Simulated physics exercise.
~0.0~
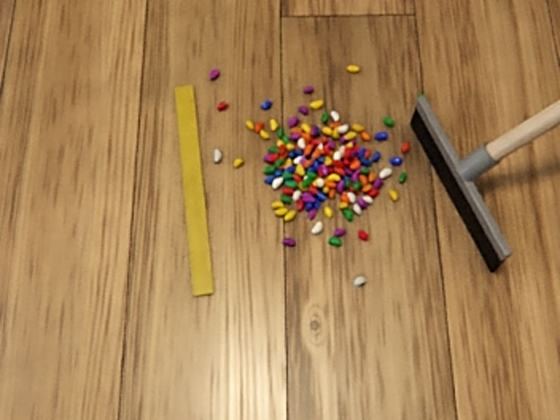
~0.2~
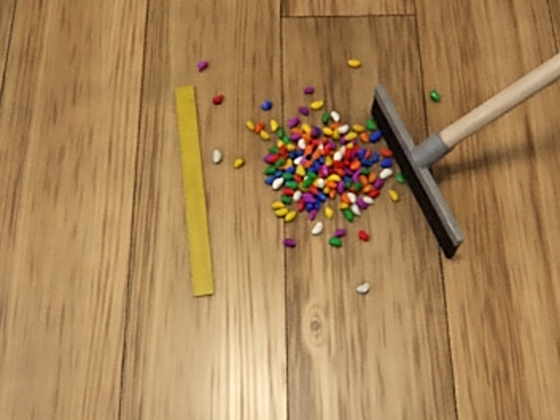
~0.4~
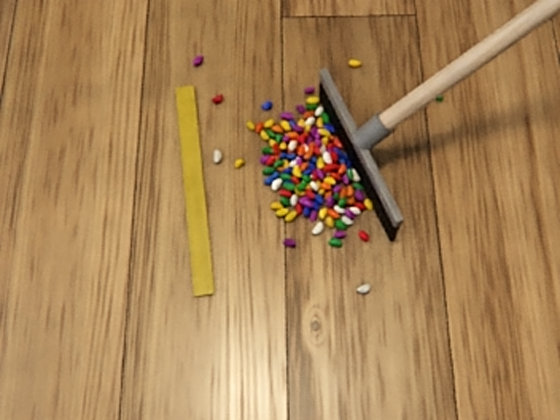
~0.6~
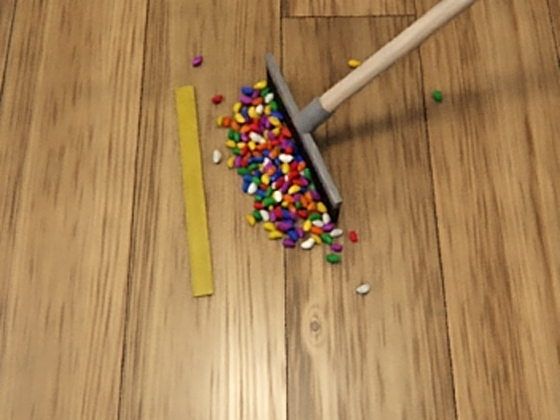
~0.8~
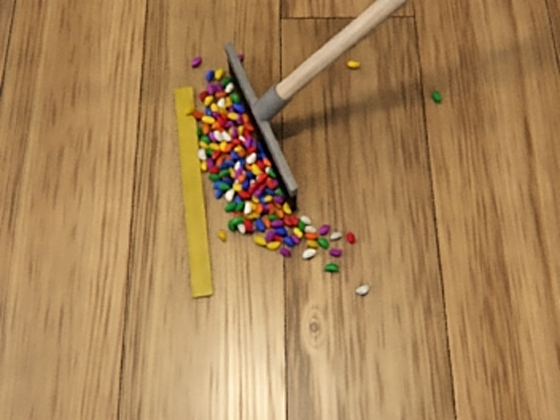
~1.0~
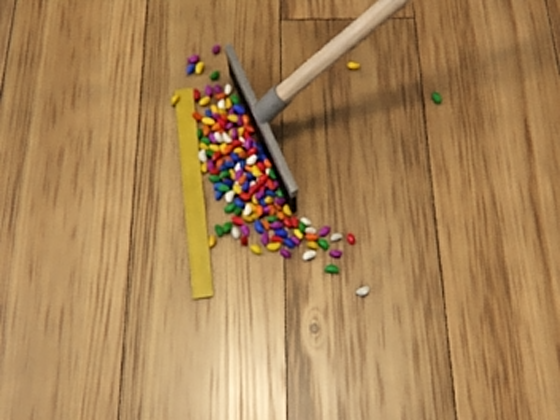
A squeegee pushes a pile of colourful jelly beans left against a yellow strip and stops.
